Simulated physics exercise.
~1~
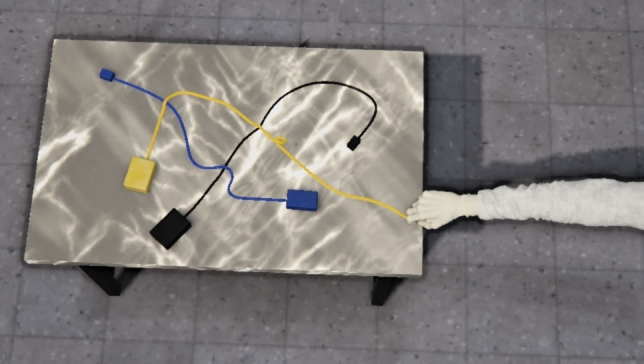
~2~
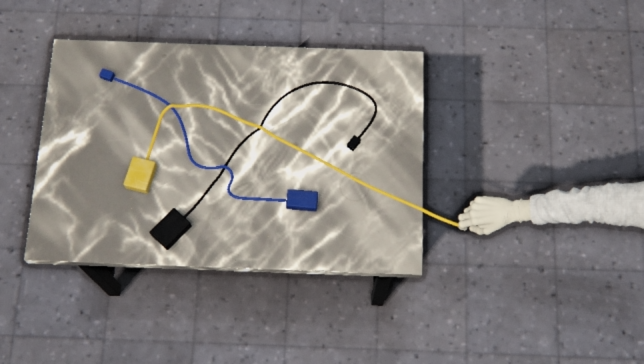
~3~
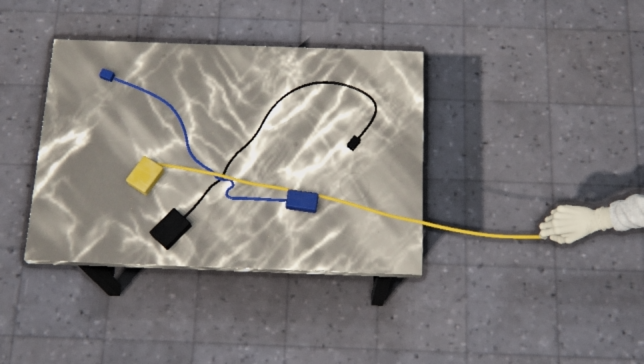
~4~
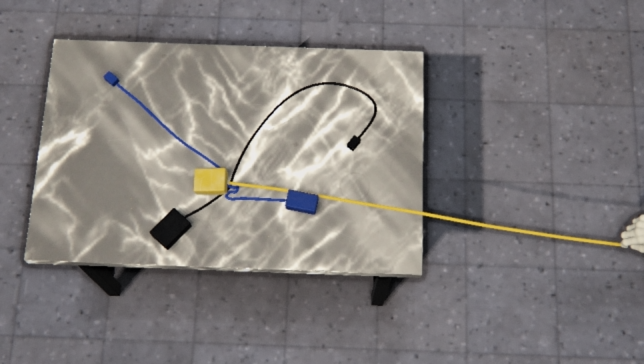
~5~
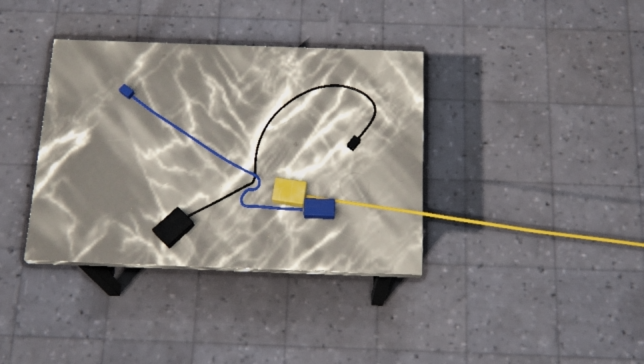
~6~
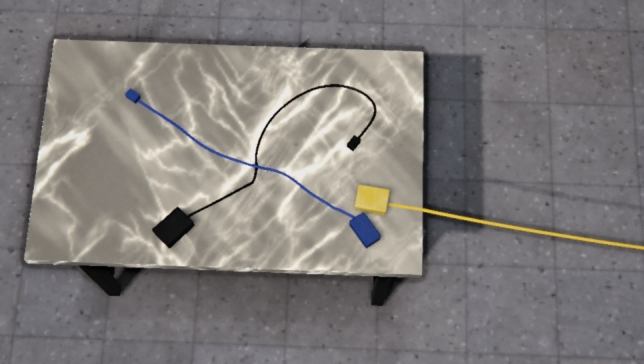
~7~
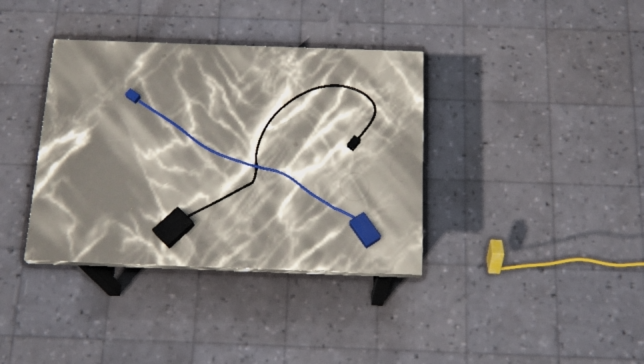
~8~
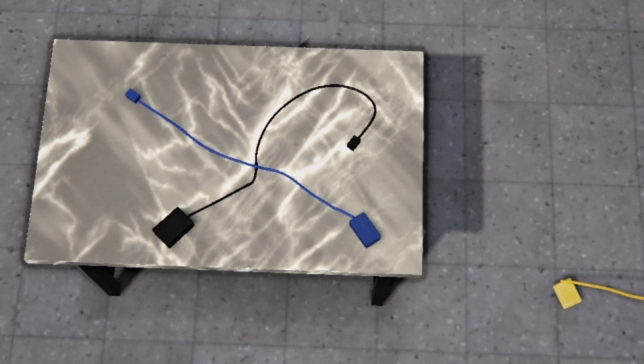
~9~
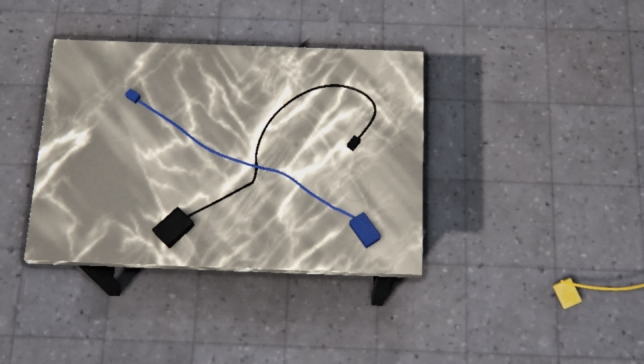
A yellow cable tangled with blue and black ones is pulled rightwards by a hand, dragging its charger across the table and shifting the blue cable and charger, until the yellow charger drops off the right edge and rests on the floor, the black charger still on the table.
